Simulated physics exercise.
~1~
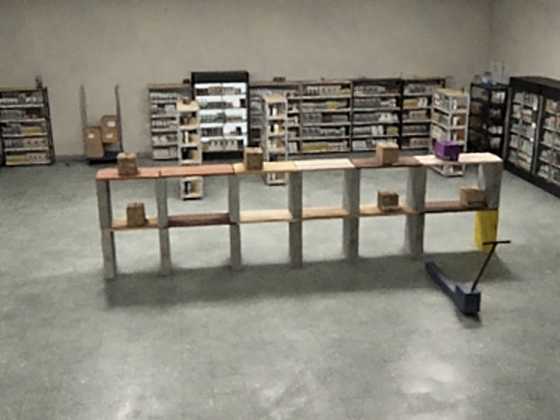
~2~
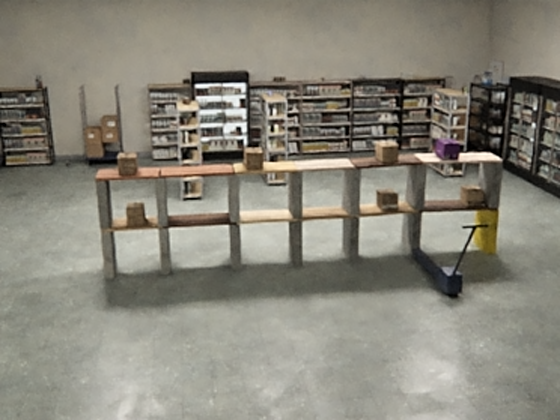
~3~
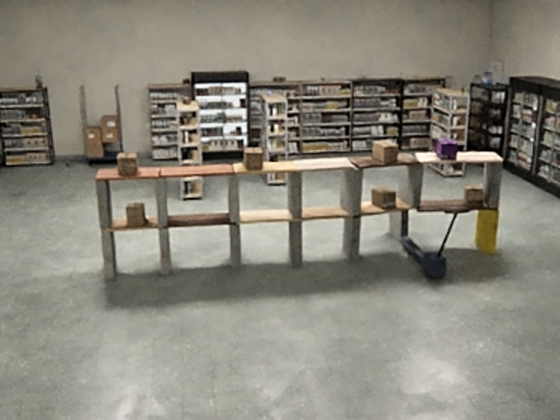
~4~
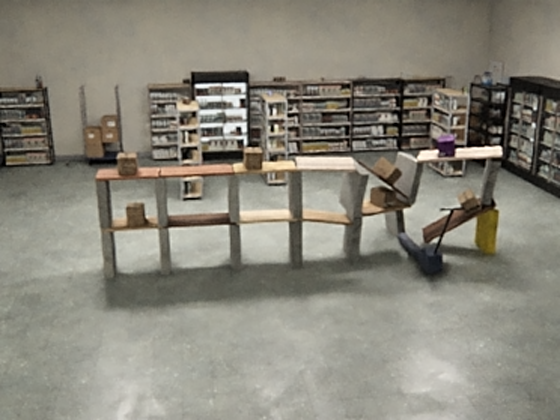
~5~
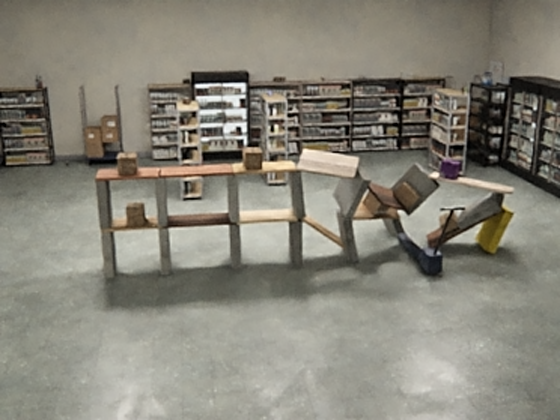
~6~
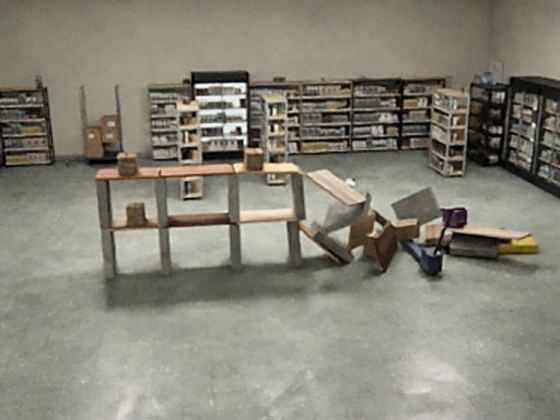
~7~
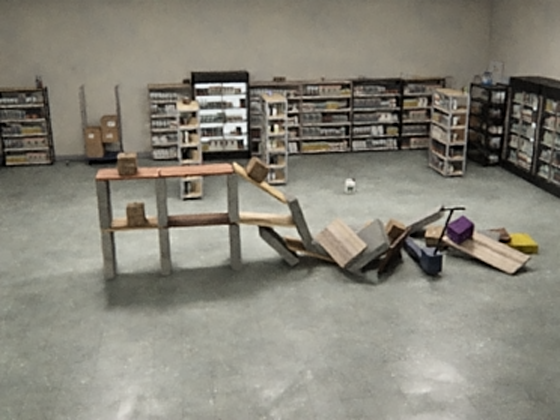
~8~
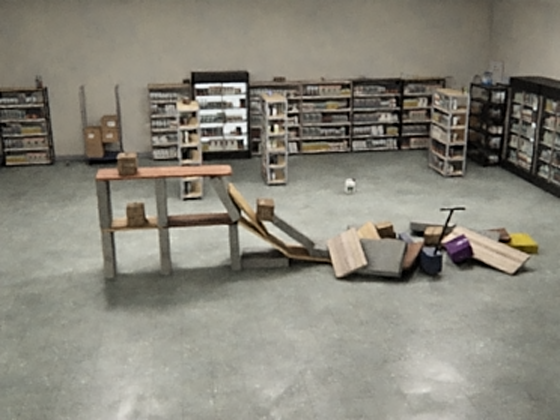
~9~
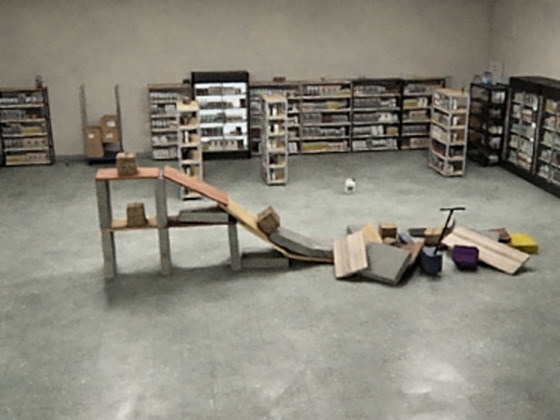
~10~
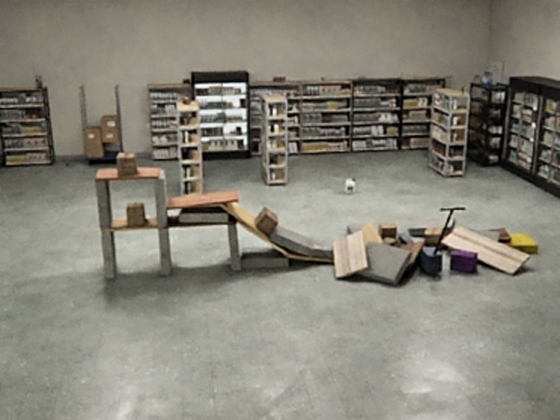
A floor jack knocks into a two-tiered shelf, and most of it collapses, leaving the left end standing.
